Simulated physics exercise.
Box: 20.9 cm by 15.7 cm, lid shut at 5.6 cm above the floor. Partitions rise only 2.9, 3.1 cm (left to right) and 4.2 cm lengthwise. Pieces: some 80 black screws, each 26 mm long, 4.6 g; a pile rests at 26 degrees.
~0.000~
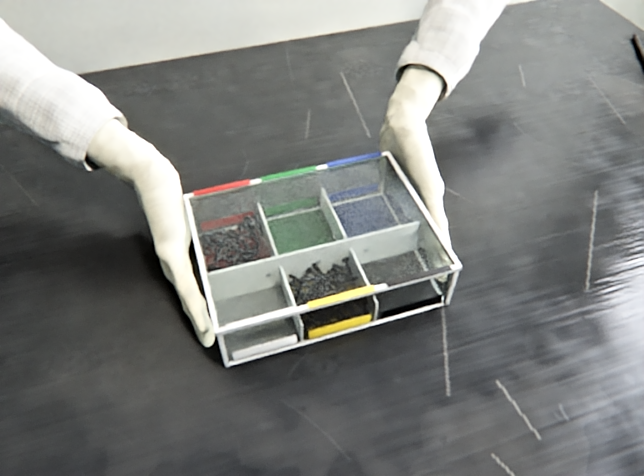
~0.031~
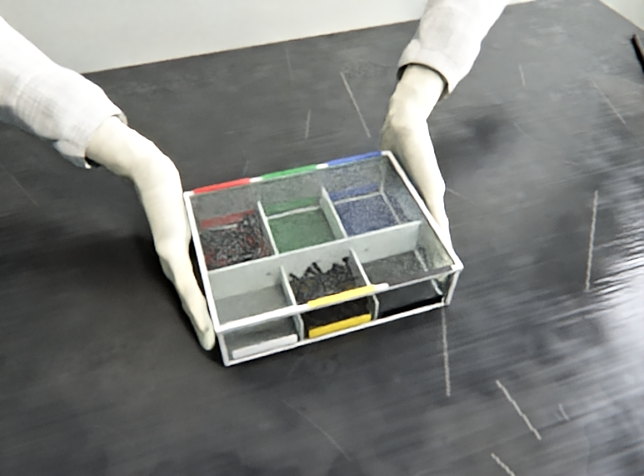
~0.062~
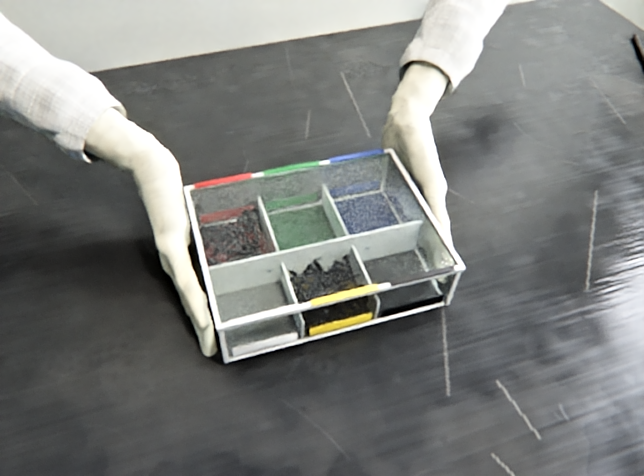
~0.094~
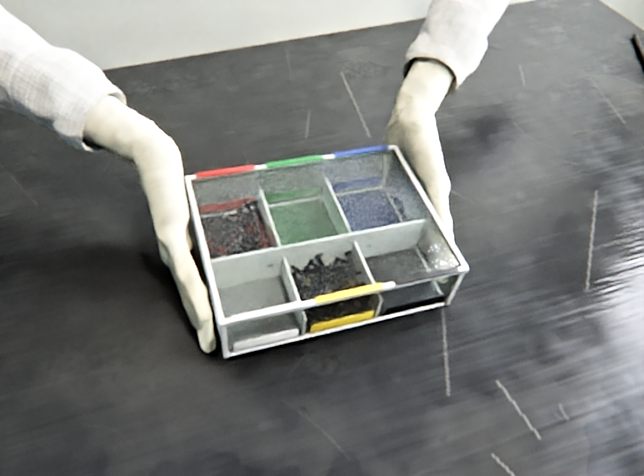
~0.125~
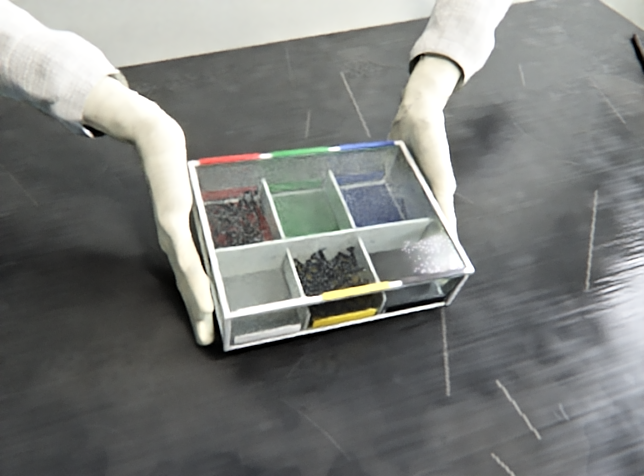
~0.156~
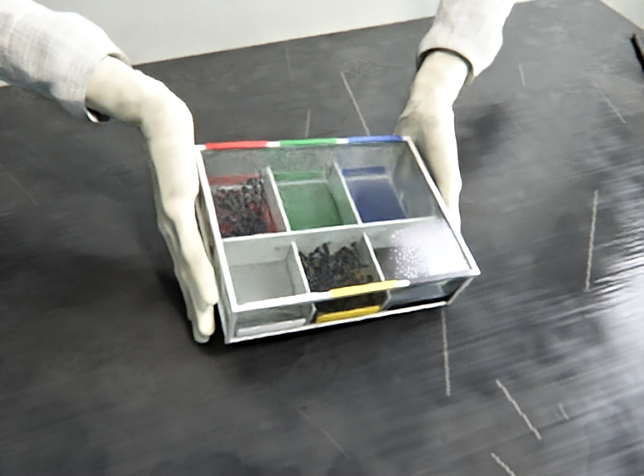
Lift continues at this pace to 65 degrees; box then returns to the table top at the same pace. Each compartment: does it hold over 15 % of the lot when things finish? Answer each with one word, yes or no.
Red compartment: Yes. Blue compartment: No. Green compartment: No. Yellow compartment: Yes. White compartment: No. Black compartment: No.
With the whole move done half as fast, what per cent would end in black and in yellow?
I'd say black 0 percent, yellow 60 percent.
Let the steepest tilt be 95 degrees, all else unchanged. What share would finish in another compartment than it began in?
Roughly 55 percent would.
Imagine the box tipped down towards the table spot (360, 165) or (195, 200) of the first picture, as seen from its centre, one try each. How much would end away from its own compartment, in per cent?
Near 15 and 10 percent, in that order.
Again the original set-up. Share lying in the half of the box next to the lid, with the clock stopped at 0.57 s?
Share: Approx. 10 %.
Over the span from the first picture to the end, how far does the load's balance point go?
Around 3.0 centimetres, start to finish.
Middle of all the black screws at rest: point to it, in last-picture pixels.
Near (330, 292).
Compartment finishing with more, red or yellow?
The larger amount is in the yellow one.
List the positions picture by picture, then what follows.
In the first frame, box tilt 0 degrees, front corners at (219, 330) and (455, 266); red 40 %, yellow 60 %.
In the second frame, box tilt 1 degrees, front corners at (220, 329) and (456, 266).
In the third frame, box tilt 2 degrees, front corners at (221, 326) and (458, 267).
In the fourth frame, box tilt 6 degrees, front corners at (224, 321) and (462, 268), lowest corner right front.
In the fifth frame, box tilt 10 degrees, front corners at (229, 314) and (467, 269), lowest corner right front.
In the sixth frame, box tilt 15 degrees, front corners at (237, 308) and (472, 271), lowest corner right front; red 40 %, yellow 60 %. The box's pace is about 155 degrees a second.
After 0.57 s, tilt 64 degrees; red 40 %, yellow 60 %.
After 0.84 s, tilt 27 degrees; red 30 %, green 10 %, yellow 55 %, black 5 %.
After 1.22 s, tilt 0 degrees; red 30 %, green 10 %, yellow 55 %, black 5 %.
At rest (1.5 s), red 30 %, blue 0 %, green 10 %, yellow 55 %, white 0 %, black 5 %.
